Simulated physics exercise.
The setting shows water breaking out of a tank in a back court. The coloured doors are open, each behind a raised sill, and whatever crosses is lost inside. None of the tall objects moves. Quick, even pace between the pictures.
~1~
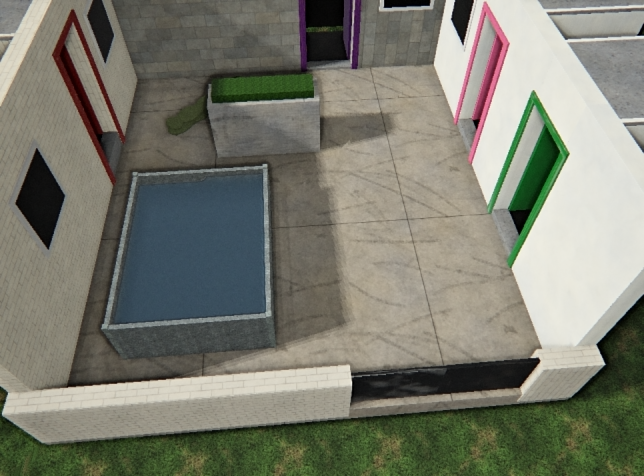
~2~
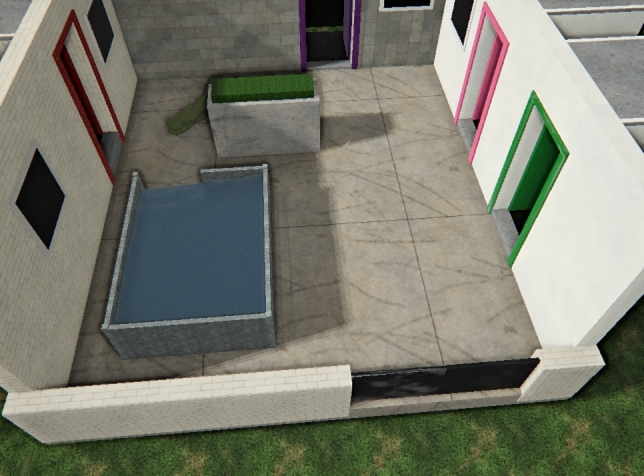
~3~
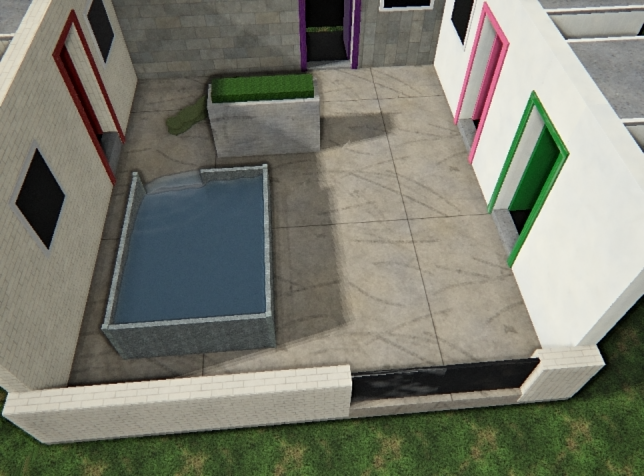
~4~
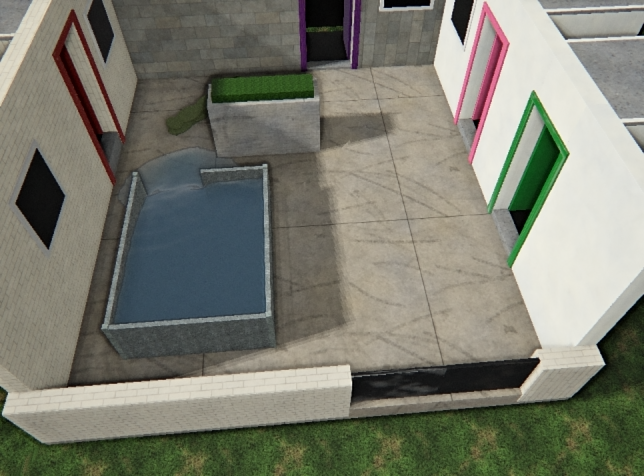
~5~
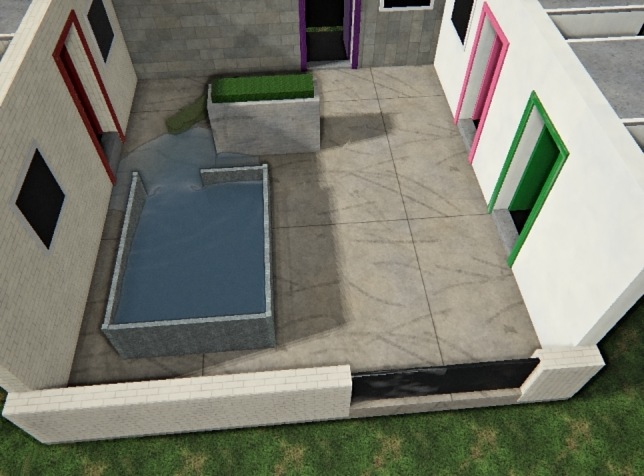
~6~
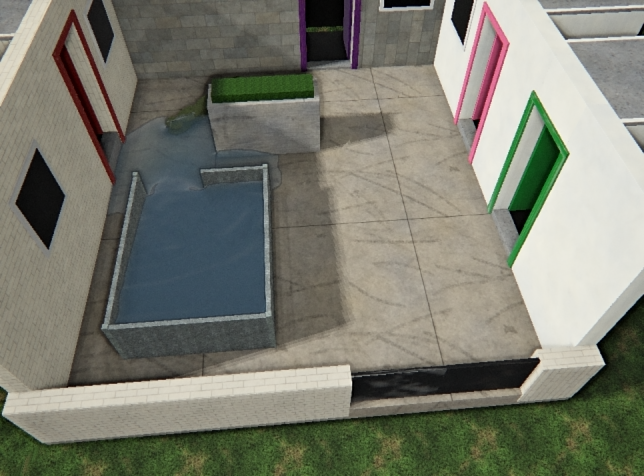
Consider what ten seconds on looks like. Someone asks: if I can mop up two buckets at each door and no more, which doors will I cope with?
The pink door: You will cope; the purple door: Too much for you; the red door: You will cope; the green door: You will cope.
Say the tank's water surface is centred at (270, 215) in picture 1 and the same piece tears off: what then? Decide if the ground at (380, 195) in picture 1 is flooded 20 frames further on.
My call for that spot: Swamped.
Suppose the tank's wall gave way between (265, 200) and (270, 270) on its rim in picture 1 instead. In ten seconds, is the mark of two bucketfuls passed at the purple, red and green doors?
Result - purple door: Beyond the limit; red door: Within bounds; green door: Beyond the limit.
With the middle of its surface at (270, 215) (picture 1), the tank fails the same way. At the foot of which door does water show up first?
It would be the one in red.
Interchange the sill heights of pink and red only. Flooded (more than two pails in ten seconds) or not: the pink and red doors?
Log - pink: Below the mark; red: Above the mark.
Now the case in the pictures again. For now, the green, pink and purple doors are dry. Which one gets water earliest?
It's the one in purple.
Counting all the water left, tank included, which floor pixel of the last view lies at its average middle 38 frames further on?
Close to (260, 174).
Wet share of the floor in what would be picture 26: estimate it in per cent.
Near 55 in a hundred.
A moment on, water covers 20 % of the floor; the pink door not reached, the purple door not reached, the red door wet at the sill, nothing in, the green door not reached.
Next, water covers 40 % of the floor; the pink door not reached, the purple door wet at the sill, nothing in, the red door wet at the sill, nothing in, the green door not reached.
Then, water covers 55 % of the floor; the pink door wet at the sill, nothing in, the purple door over two buckets in, the red door wet at the sill, nothing in, the green door not reached.
Later, water covers 70 % of the floor; the pink door wet at the sill, nothing in, the purple door over two buckets in, the red door wet at the sill, nothing in, the green door wet at the sill, nothing in.
In the end, water covers 95 % of the floor; the pink door wet at the sill, nothing in, the purple door over two buckets in, the red door wet at the sill, nothing in, the green door wet at the sill, nothing in.
